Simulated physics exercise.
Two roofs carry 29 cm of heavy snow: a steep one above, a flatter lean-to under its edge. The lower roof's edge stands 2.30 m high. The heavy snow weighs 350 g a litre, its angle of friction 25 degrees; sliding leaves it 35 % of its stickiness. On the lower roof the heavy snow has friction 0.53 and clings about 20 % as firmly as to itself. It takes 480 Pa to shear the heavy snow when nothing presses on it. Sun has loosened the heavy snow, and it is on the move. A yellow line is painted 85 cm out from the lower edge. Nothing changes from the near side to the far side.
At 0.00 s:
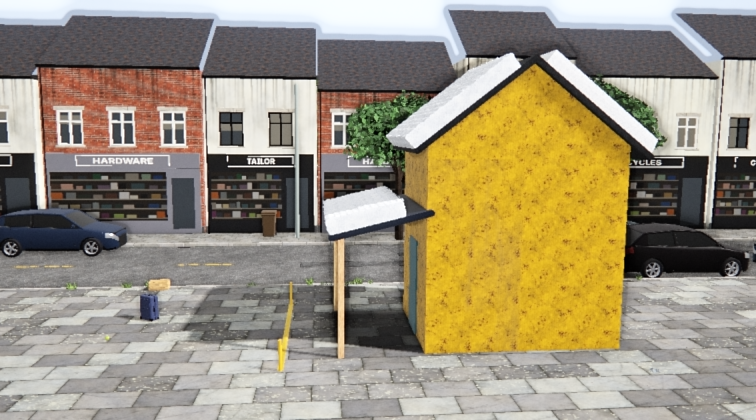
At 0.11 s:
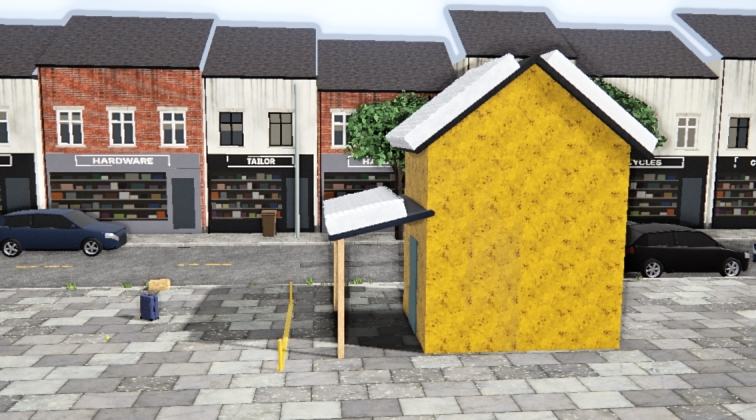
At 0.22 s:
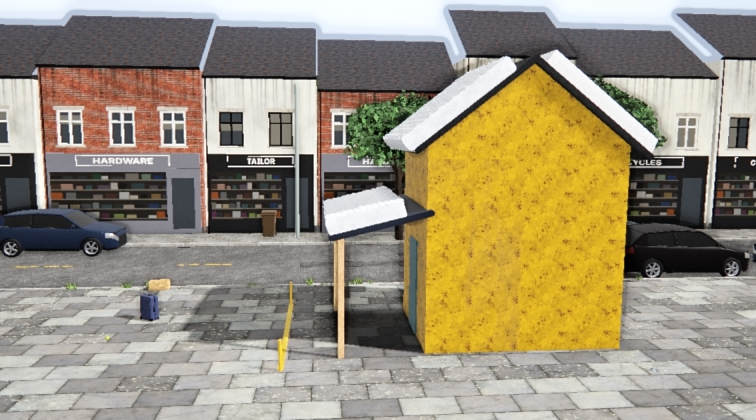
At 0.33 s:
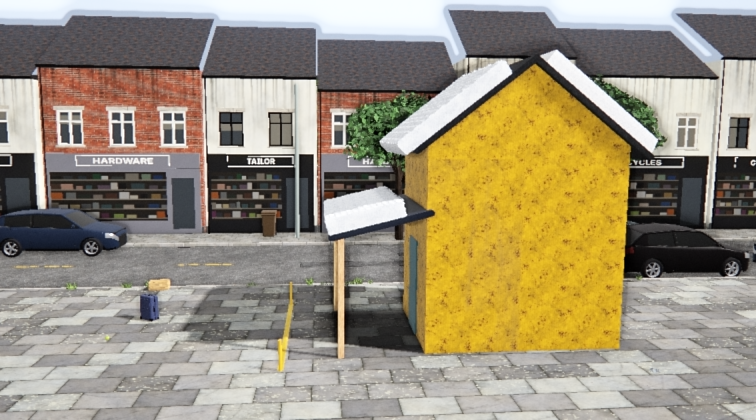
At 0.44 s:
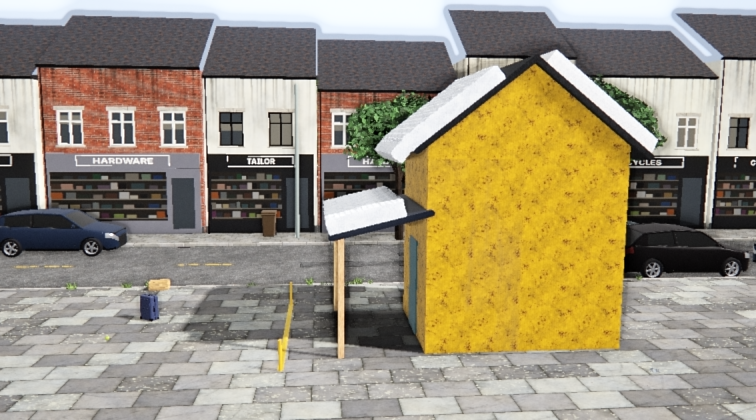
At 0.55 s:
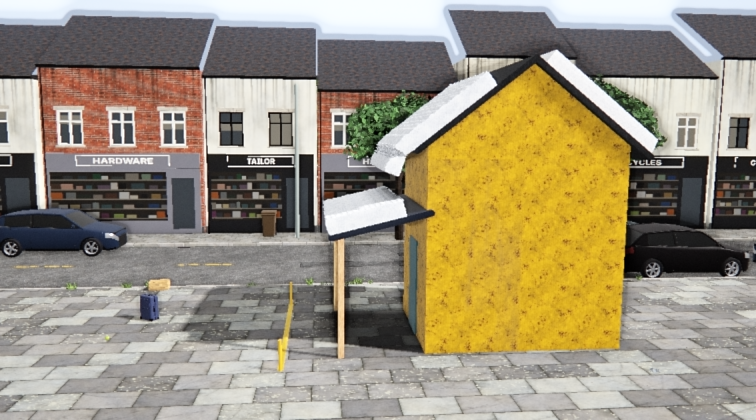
In this clip, a small yellow building with steep snowy roofs stands on grey paving opposite a row of shops; the upper left snow slab slides down its slope, extends past the edge above the lower roof, and bends downward.
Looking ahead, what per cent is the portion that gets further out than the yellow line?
About 57 %.
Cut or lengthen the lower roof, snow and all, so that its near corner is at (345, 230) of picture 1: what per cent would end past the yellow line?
In that case some 55 per cent.
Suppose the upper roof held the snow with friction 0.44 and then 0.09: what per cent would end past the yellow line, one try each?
In turn about 50 %, 60 %.
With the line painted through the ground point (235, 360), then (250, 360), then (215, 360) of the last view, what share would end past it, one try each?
In that order: 40 %, 45 %, 30 %.
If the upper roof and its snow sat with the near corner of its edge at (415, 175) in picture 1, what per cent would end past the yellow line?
It would be near 40 %.
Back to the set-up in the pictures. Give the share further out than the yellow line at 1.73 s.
Some 35 per cent.
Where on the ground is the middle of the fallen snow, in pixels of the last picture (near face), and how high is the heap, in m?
Around (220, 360); it stands about 0.3 m.
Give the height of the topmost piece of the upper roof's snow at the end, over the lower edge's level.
About 0.7 m.
By 1.09 s, none is below the lower edge and 0 % is past the line.
By 1.73 s, 46 % is below the lower edge and 35 % is past the line.
By 2.36 s, 66 % is below the lower edge and 57 % is past the line.
By 3.00 s, 66 % is below the lower edge and 57 % is past the line.
By 3.10 s, at the end, 66 % is below the lower edge and 57 % is past the line.
